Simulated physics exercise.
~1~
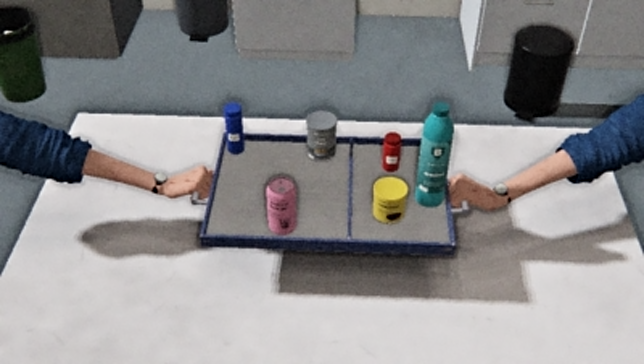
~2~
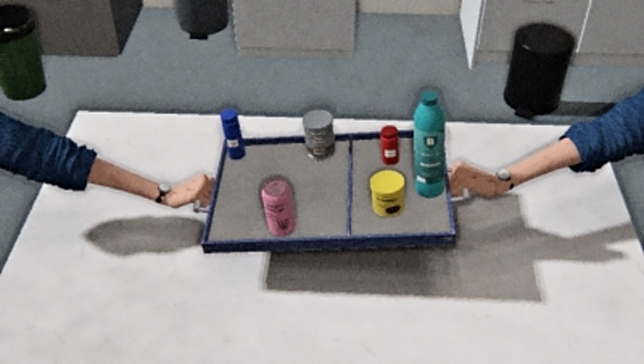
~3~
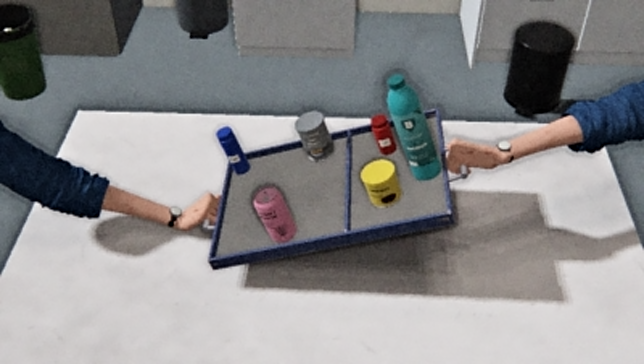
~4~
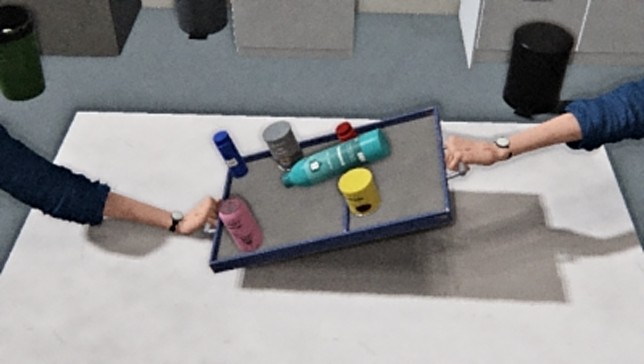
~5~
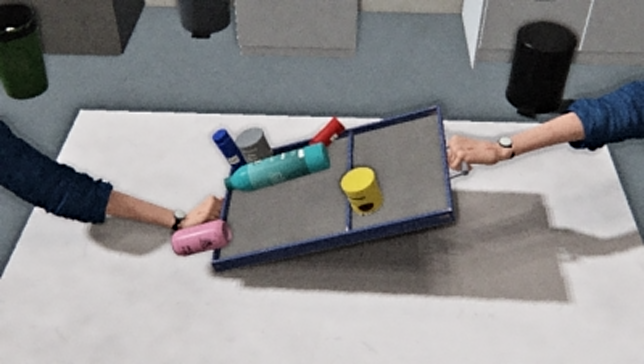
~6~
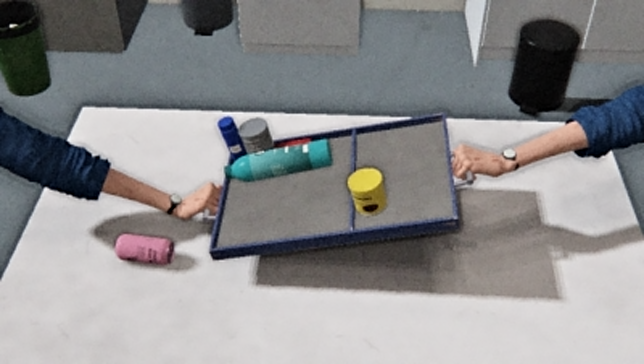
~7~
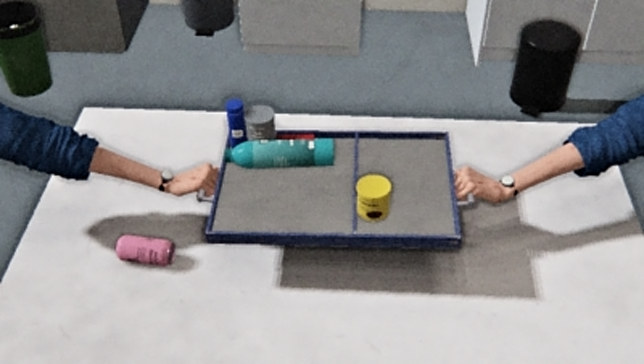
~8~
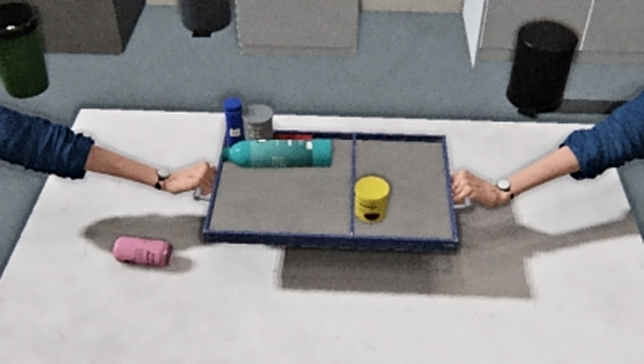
At first, two hands hold a blue-rimmed tray level above a white table, with a turquoise bottle, a pink can, a yellow tin, a grey tin and blue and red shakers standing on it. The hands tip the tray down towards the left, and the turquoise bottle topples leftward across it. The red shaker goes over too, while the grey tin slides left and the pink can drops off the left side onto the table. The hands then bring the tray level again. It ends with the bottle and red shaker lying on the tray, the blue shaker and both tins upright, and the pink can on its side on the table.
